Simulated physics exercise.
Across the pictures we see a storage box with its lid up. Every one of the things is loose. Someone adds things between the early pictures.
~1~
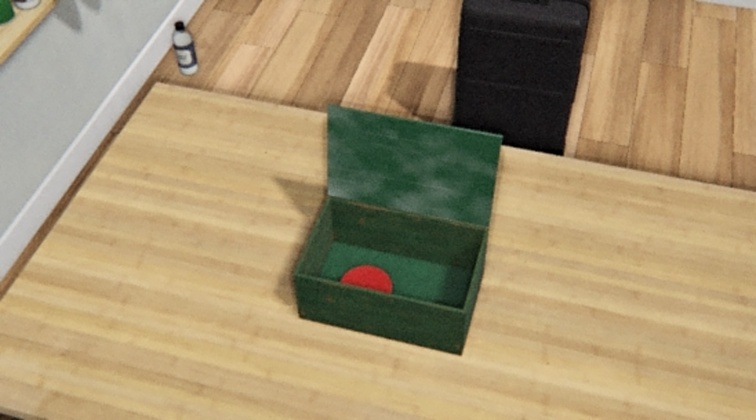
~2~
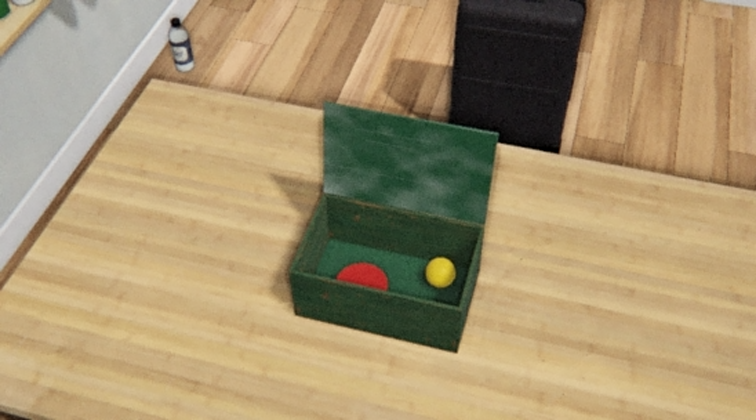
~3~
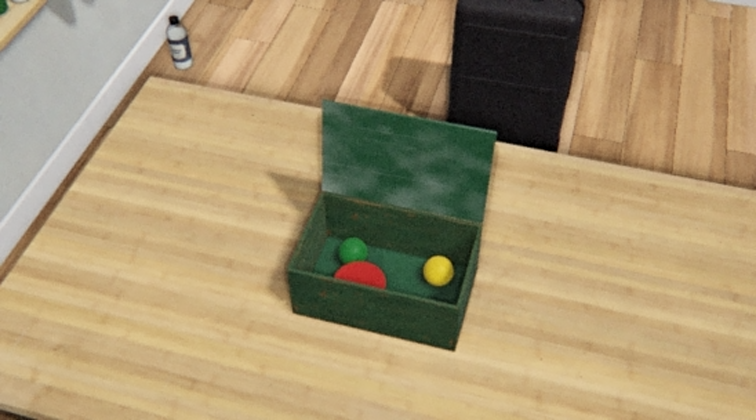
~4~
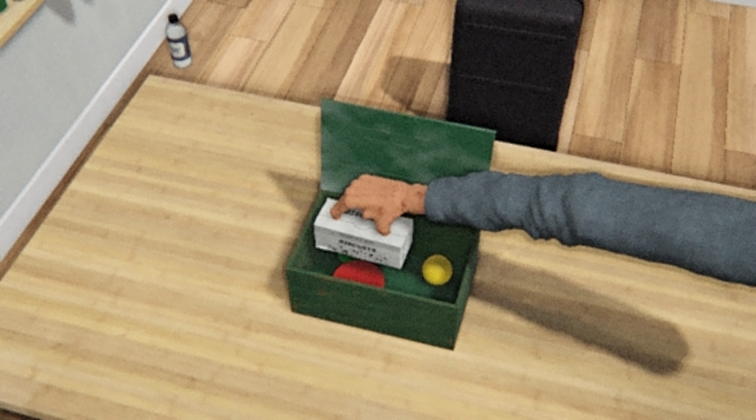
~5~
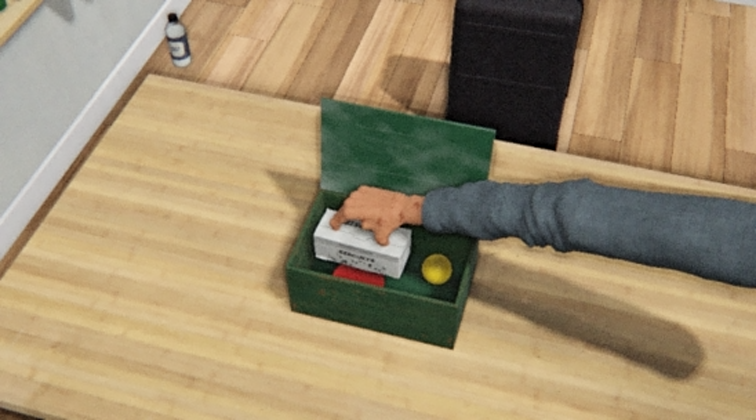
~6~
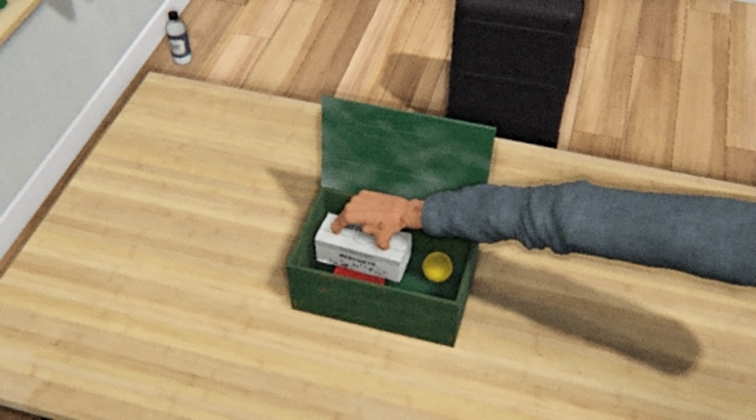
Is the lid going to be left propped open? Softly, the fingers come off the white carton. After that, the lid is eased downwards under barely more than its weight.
No, it closes.
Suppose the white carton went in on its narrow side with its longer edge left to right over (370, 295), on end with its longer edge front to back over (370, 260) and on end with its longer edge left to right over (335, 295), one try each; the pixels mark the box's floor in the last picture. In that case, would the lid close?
So, one: It drops fully; two: It drops fully; three: It remains raised.
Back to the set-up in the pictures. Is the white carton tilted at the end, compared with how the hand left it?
Observation: The white carton keeps the set orientation.
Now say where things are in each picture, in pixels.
The last thing is not in view yet, in the first frame.
The last thing is not in view yet, in the second frame.
The last thing is not in view yet; yellow lemon (438, 271), in the third frame.
On its way; white carton (364, 233), in the fourth frame.
On its way; white carton (363, 243), in the fifth frame.
Put in, still held; white carton (364, 247); yellow lemon (438, 267), in the sixth frame.
Then, 1.10 s later than the last frame, lid starting down.
Then, 1.60 s later than the last frame, lid 59° above the rim.
Then, 1.90 s later than the last frame, lid 34° above the rim.
Then, 2.20 s later than the last frame, lid 6° above the rim.
When it is over, lid shut; all 4 as before. End places, in pixels of the last picture, white carton near (362, 249).
